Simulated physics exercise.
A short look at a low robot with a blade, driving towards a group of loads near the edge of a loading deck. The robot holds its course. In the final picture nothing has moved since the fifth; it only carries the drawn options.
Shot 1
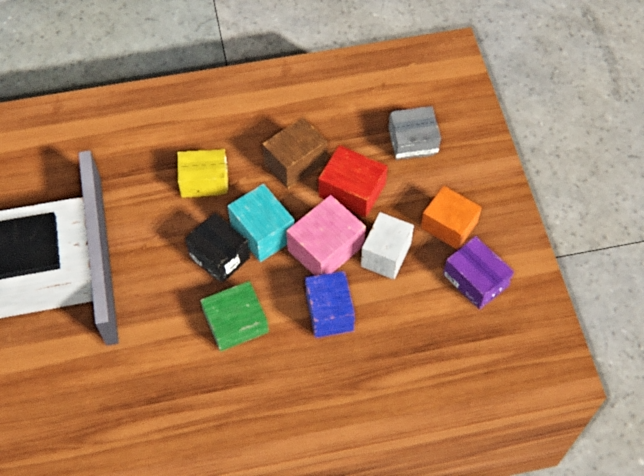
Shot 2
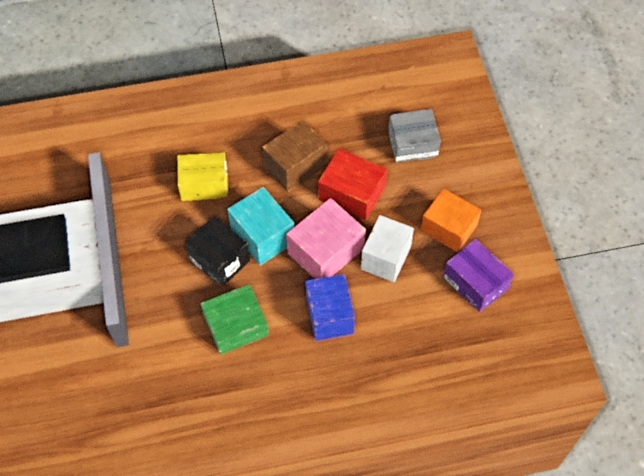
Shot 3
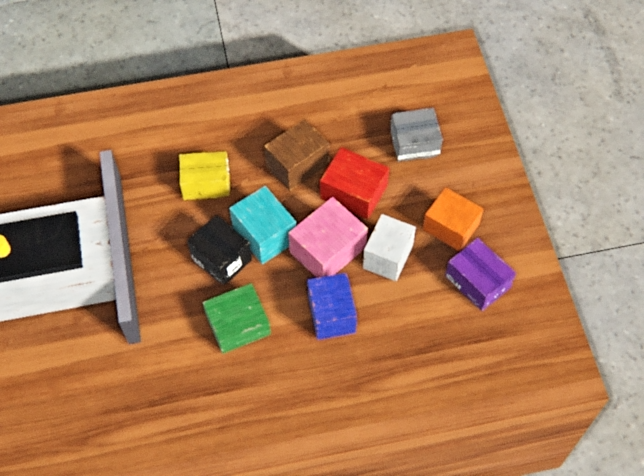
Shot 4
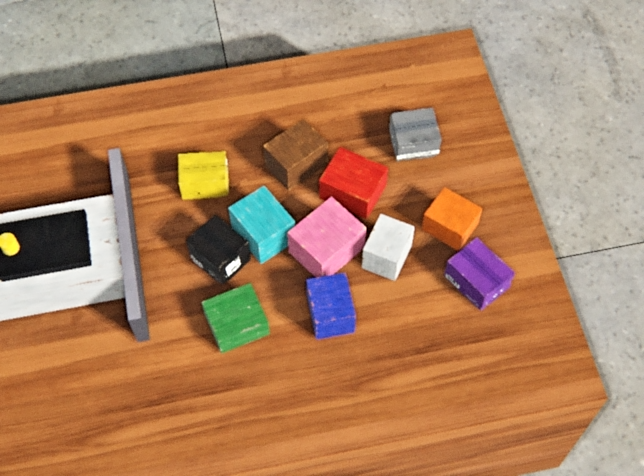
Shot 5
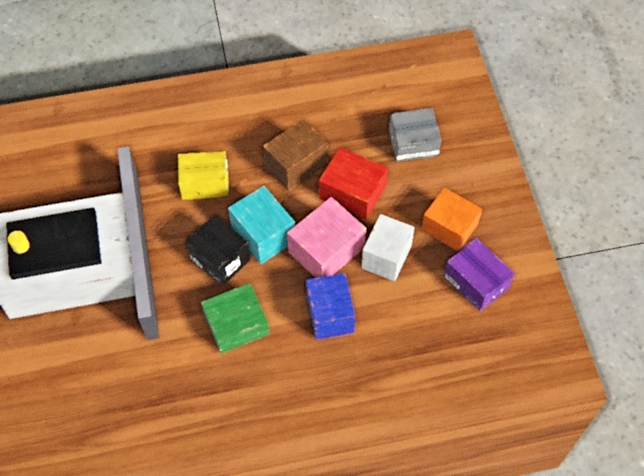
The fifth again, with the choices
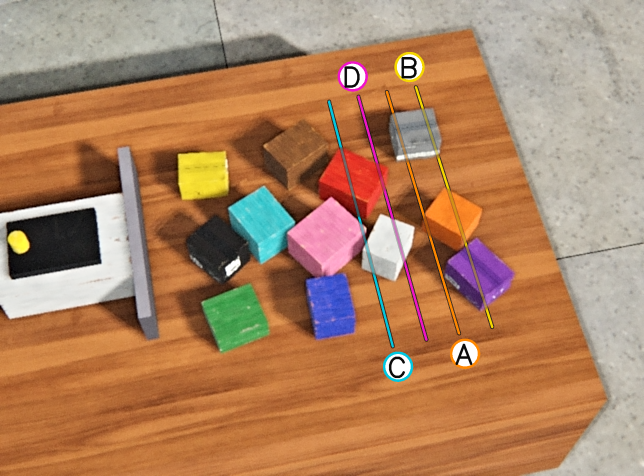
To begin with, a low white robot with a black top panel and an upright grey blade sits left of a cluster of colourful boxes on a wooden deck. It creeps steadily rightward, bringing a yellow spot on its panel into view and narrowing the gap, while the boxes stay still.
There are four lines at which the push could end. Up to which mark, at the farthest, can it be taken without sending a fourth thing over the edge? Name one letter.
The farthest such stop is B.
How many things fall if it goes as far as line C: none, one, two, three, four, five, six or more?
The count is none.
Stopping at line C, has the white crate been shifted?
Yes.
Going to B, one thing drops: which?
The orange crate.
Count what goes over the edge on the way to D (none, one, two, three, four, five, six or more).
In all, none.
On the copy, A at (420, 204); B at (451, 199); C at (359, 215); D at (390, 210).
On B. First, robot (180, 220); green crate (302, 319); blue crate (351, 307).
Then, robot (297, 199); orange crate (490, 199); grey box (457, 125).
Finally, robot (383, 184); orange crate over the edge; red crate (516, 145); one fallen.
By contrast, A is within the limit but short; C is within the limit but short; D is within the limit but short.
